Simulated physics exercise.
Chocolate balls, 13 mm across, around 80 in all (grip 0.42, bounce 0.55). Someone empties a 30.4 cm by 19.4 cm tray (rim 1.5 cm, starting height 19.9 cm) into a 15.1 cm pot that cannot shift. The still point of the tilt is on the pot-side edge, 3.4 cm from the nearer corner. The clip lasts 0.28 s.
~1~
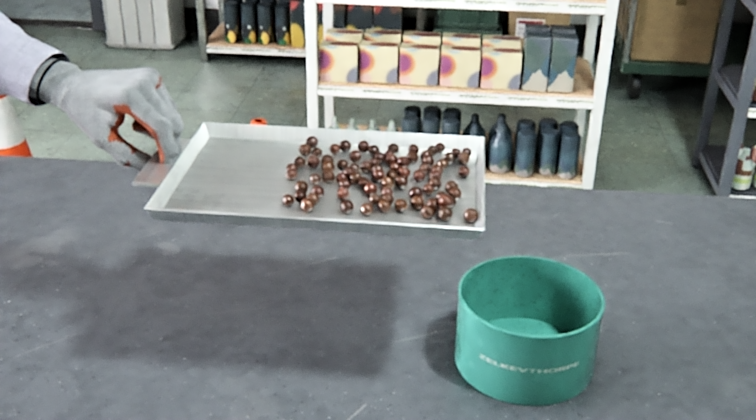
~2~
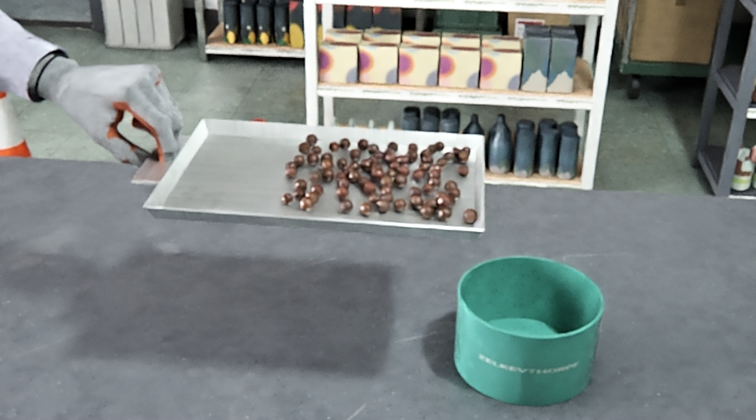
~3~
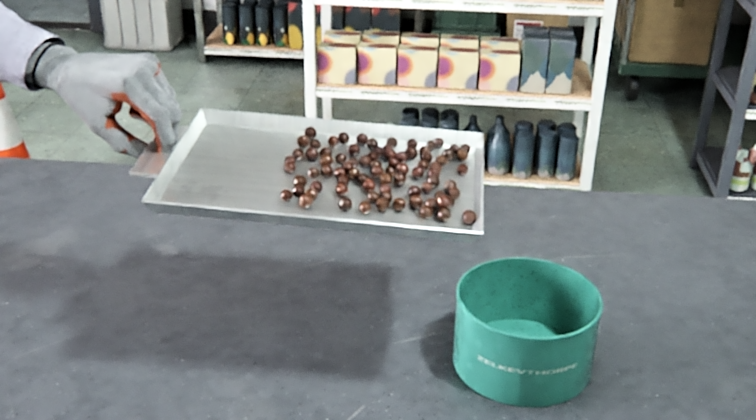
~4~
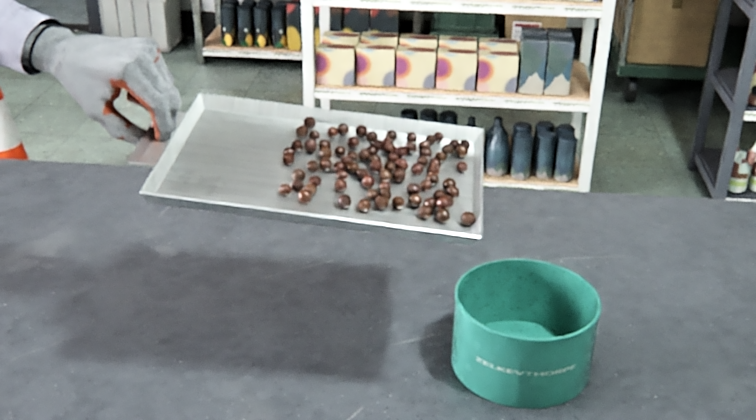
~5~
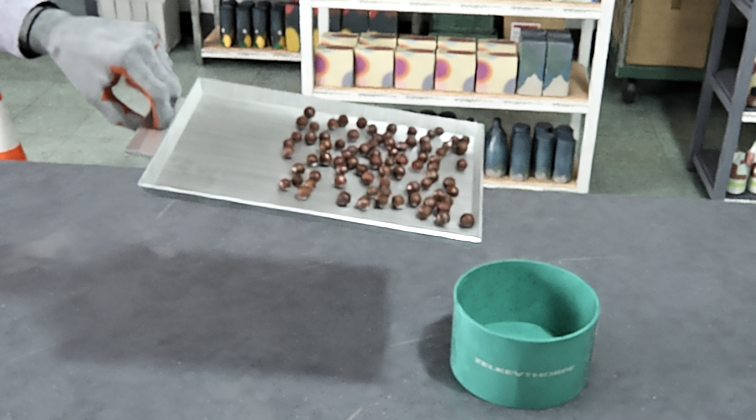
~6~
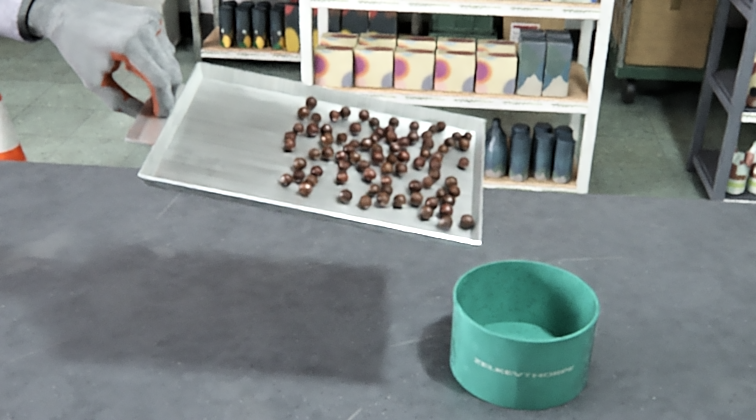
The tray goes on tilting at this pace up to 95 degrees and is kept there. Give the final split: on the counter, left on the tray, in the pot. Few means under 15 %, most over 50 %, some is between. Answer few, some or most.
Counter most, tray few, pot few.
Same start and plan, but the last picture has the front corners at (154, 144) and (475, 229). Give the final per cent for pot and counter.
Pot 65, counter 35.
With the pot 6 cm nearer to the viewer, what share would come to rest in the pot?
Then about 60 per cent.
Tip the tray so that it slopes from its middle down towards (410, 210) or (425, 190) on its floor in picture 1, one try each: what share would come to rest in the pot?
Some 35 and 75 per cent.
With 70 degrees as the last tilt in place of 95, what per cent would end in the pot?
It would be near 5 per cent.
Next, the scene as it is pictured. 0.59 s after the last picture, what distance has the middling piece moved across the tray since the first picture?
About 8 cm.
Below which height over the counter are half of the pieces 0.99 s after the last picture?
Some 16 cm.
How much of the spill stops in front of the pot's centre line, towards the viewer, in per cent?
Some 100 per cent.
Then, 0.59 s after the last picture, tilt 52 degrees; the tray holds 100 %, the pot 0 %.
Then, 0.99 s after the last picture, tilt 78 degrees; the tray holds 40 %, the pot 0 %.
Then, 1.47 s after the last picture, tilt 95 degrees; the tray holds 0 %, the pot 5 %.
In the end, counter 95 %, tray 0 %, pot 5 %.
